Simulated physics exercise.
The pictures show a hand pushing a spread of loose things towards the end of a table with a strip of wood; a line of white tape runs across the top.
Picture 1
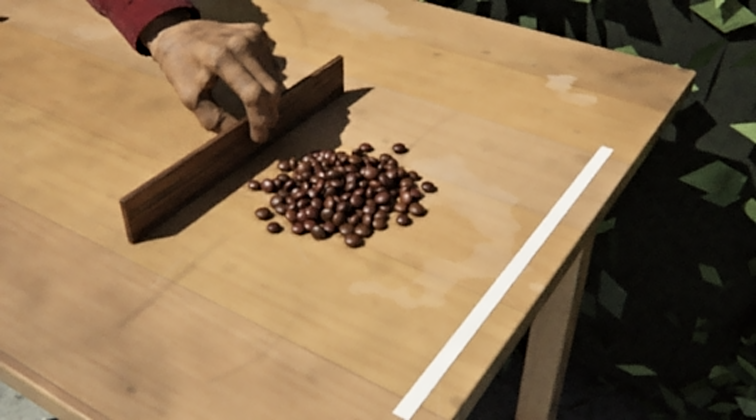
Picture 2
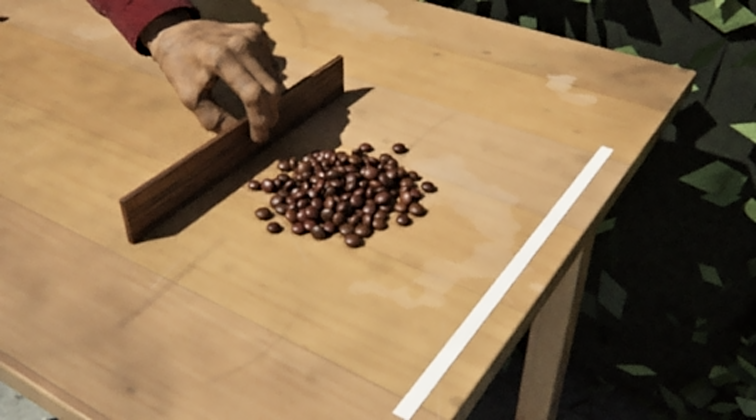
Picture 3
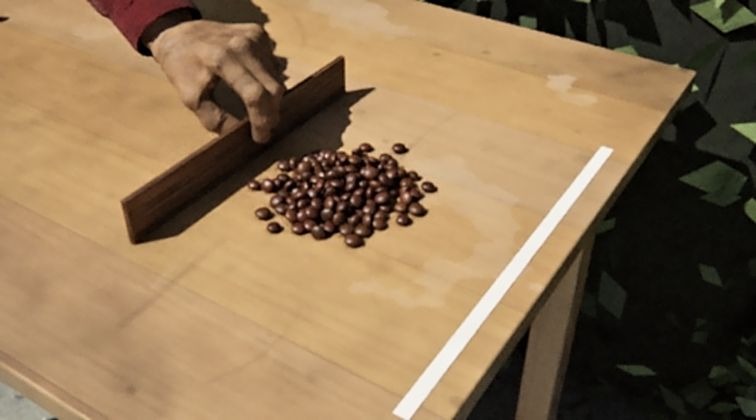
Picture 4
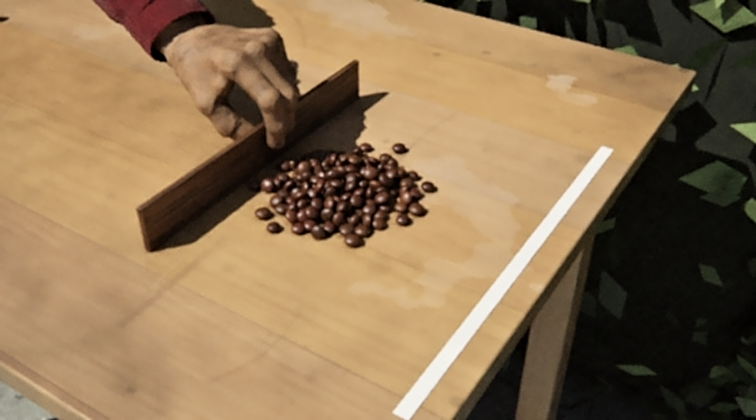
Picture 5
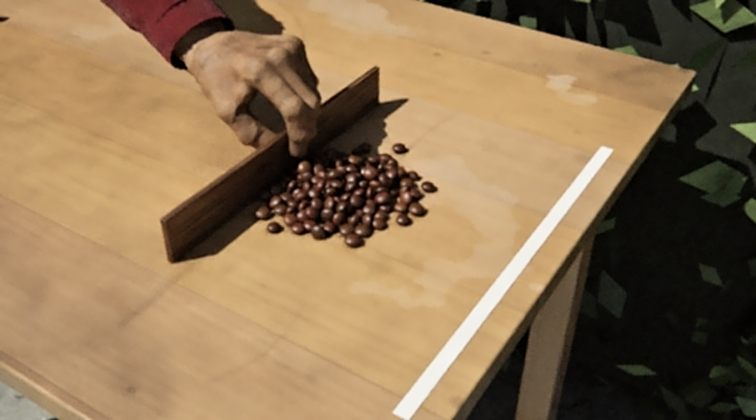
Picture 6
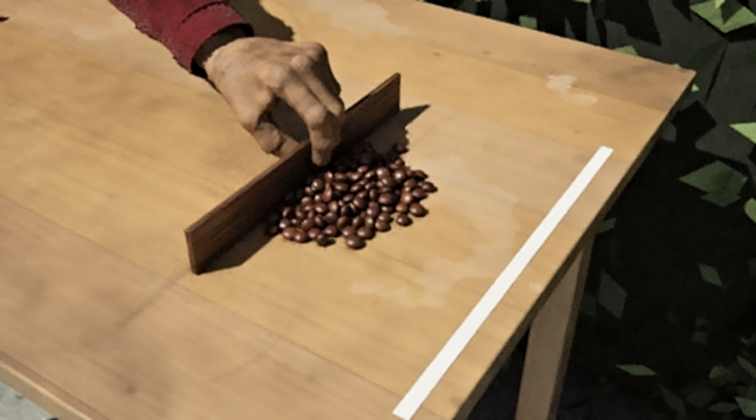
The footage shows a hand holding a strip of wood upright behind a heap of small dark brown pieces on a wooden table, then sliding it rightward toward a white tape line, pushing part of the heap closer together.
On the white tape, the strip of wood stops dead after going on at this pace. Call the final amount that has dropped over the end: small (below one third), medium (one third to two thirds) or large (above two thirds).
Large.
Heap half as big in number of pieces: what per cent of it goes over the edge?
Close to 70 per cent of the heap.
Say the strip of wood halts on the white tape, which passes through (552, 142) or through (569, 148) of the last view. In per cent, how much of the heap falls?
Case one: Around 10 in a hundred; case two: Around 30 in a hundred.
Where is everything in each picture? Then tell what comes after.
In the first picture, strip of wood near (143, 209), at rest; white tape near (600, 158), about two fingers from the edge; edge at (554, 276); the heap near (338, 188), flat chocolate drops.
In the second picture, strip of wood near (143, 209), at rest.
In the third picture, strip of wood near (145, 209); the heap near (338, 188).
In the fourth picture, strip of wood near (161, 216).
In the fifth picture, strip of wood near (184, 227); the heap near (339, 189), only a few pushed along.
In the sixth picture, strip of wood near (208, 238); white tape near (600, 158); edge at (554, 276); the heap near (350, 189), near half pushed along.
Shortly afterwards, strip of wood still moving, near (417, 180); heap all on the table, its front near (516, 240).
Next, strip of wood stopped at the white tape; heap near two thirds over the edge.
Some moments later, strip of wood stopped at the white tape; heap the bulk over the edge.
In the end, strip of wood stopped at the white tape; heap the bulk over the edge.
